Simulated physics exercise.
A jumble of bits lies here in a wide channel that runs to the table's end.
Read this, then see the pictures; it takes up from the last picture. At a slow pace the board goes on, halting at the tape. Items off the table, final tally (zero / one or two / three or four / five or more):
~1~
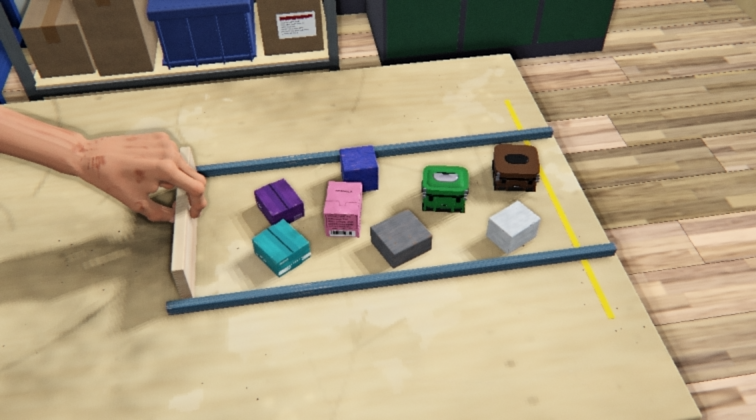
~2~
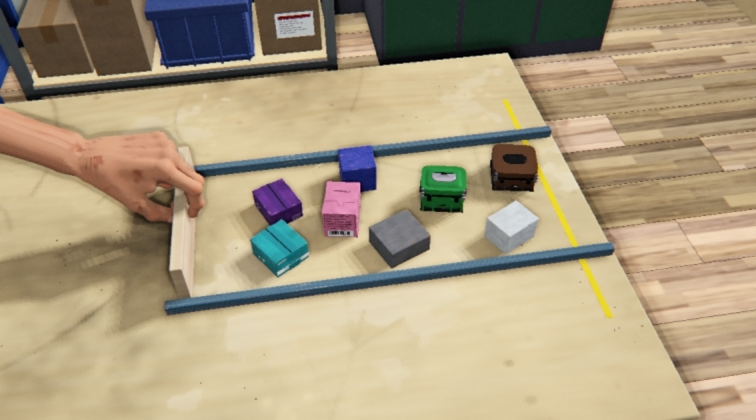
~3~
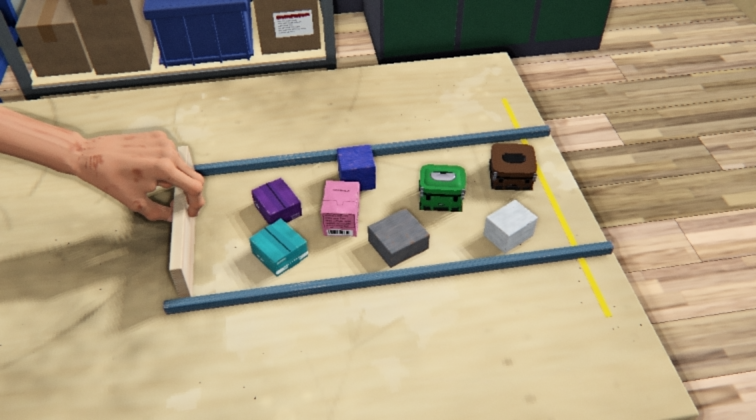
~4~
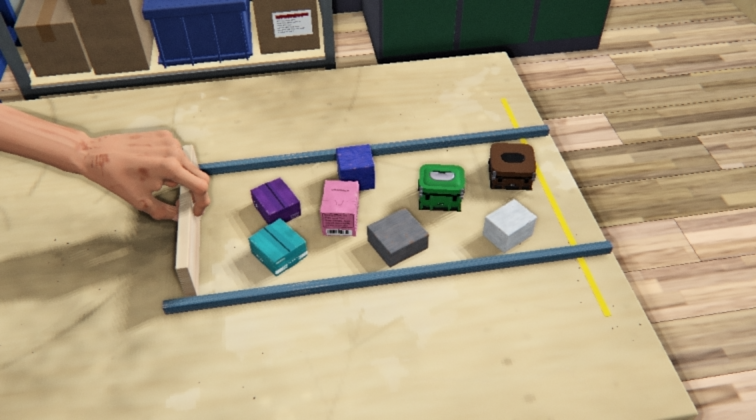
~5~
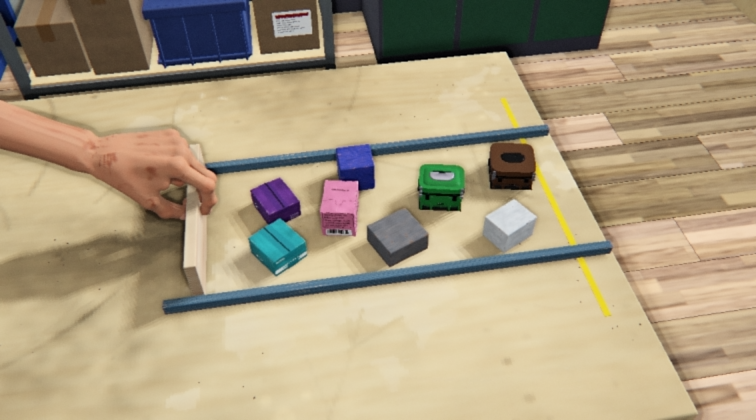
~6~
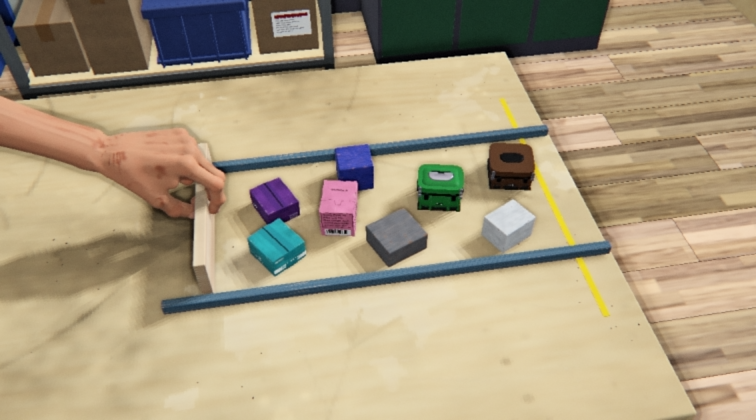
Final tally: Five or more.
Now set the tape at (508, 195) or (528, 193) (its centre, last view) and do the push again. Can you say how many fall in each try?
3 and 4.
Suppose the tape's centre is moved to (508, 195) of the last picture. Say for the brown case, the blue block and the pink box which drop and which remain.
As for the brown case, it does not stay; the blue block keeps its spot; the pink box keeps its spot.
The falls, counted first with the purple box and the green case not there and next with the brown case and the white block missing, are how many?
3 in the first try, 3 in the second.
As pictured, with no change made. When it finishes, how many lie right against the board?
The number is 3.
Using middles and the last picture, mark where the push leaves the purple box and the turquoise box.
In the last picture the purple box sits around (559, 173) and the turquoise box around (583, 216).
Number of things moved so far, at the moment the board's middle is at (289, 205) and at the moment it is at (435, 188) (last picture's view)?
The first count is 3, and then it's 8.
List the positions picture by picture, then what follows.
Brown case (515, 168); white block (513, 227); green case (445, 189); board (186, 220); tape (551, 192), in the first picture.
White block (511, 227); turquoise box (280, 248), in the second picture.
Green case (442, 187); board (184, 219), in the third picture.
Brown case (511, 167); pink box (340, 208), in the fourth picture.
White block (509, 226); purple box (276, 202), in the fifth picture.
Brown case (510, 167); white block (508, 226); green case (440, 187); board (205, 216); tape (546, 190), in the sixth picture.
Soon after, none off yet; brown case at rest near (510, 167); white block at rest near (508, 226); green case at rest near (440, 187).
After that, none off yet; brown case displaced a little near (524, 163); white block displaced a little near (523, 225); green case displaced about its own width near (489, 179).
And then, one off so far; brown case on its way down near (570, 247); white block displaced well along near (606, 219); green case displaced well along near (571, 171).
In the end, the number that fall off is five or more; gone, pink box, grey block, green case, white block and brown case.
